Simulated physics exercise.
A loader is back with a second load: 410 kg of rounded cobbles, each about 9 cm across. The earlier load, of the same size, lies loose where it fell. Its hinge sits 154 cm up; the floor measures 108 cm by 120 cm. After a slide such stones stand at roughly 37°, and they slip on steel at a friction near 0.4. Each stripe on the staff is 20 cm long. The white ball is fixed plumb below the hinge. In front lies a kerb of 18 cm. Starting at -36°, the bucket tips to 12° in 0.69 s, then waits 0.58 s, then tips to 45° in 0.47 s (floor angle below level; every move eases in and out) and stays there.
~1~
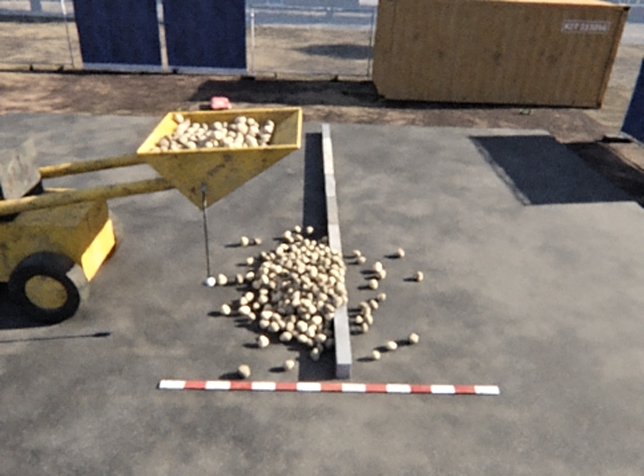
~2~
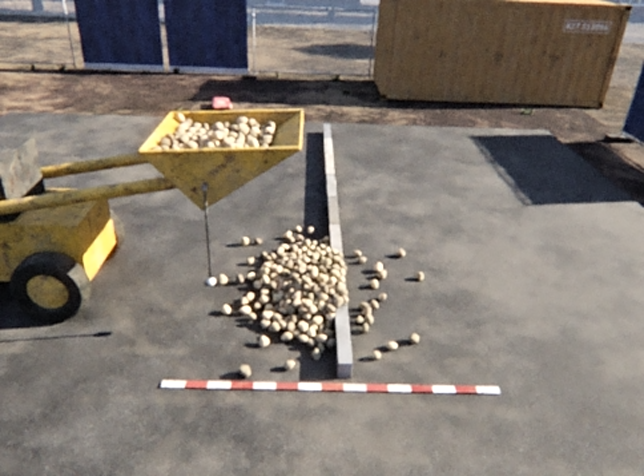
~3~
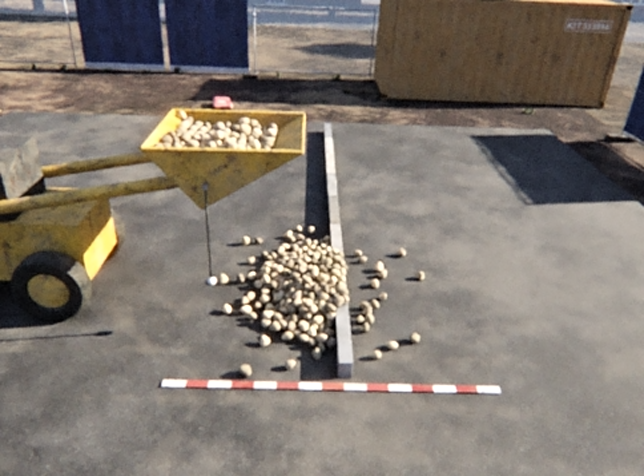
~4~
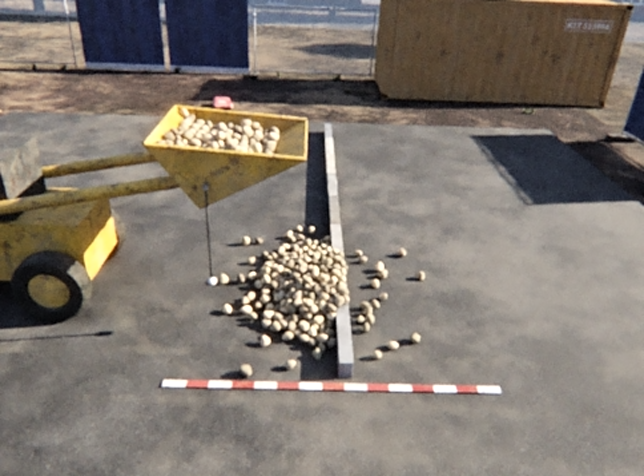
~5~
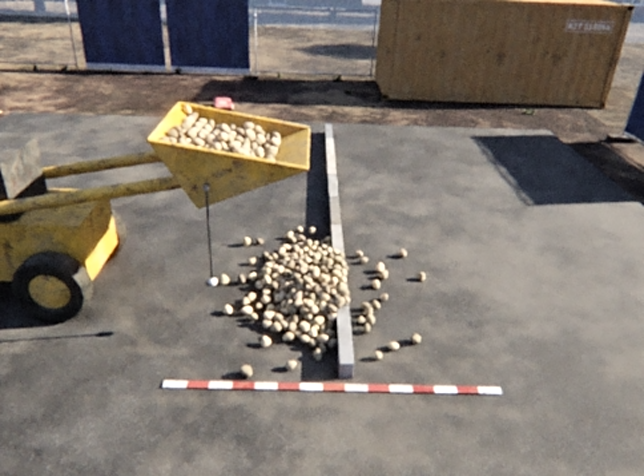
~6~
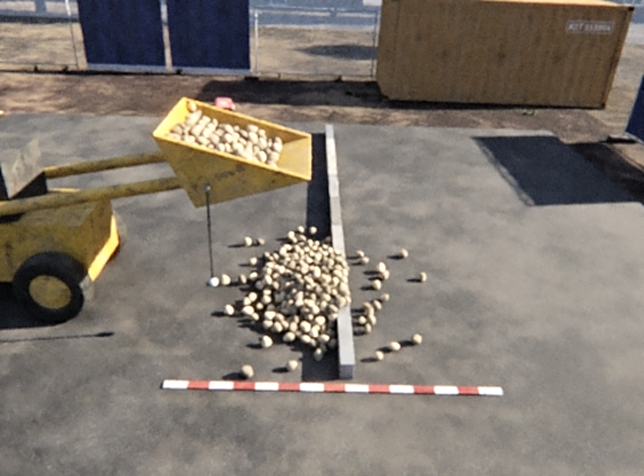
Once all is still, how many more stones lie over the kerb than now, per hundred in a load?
Roughly 15 per cent of a load more.
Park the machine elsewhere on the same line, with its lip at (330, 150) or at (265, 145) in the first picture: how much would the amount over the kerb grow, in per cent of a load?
First some 50, then 0 per cent.
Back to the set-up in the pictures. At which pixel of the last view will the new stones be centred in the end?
Near (303, 279).
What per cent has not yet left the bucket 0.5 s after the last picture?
It holds some 100 per cent.
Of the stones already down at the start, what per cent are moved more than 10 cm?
About 15 per cent.
Then, 0.2 s after the last picture the floor is at 5°; in per cent of one load, 100 in the bucket, 95 on this side of the kerb, 5 over the kerb; the foremost stones are at (395, 290).
Then, 0.5 s after the last picture the floor is at 12°; in per cent of one load, 100 in the bucket, 95 on this side of the kerb, 5 over the kerb; the foremost stones are at (395, 290).
Then, 1.9 s after the last picture the floor is at 45°; in per cent of one load, 8 in the bucket, 183 on this side of the kerb, 9 over the kerb; the foremost stones are at (398, 297).
Then, 4.7 s after the last picture the floor is at 45°; in per cent of one load, 0 in the bucket, 180 on this side of the kerb, 20 over the kerb; the foremost stones are at (418, 306). Net gain over the kerb, 15.
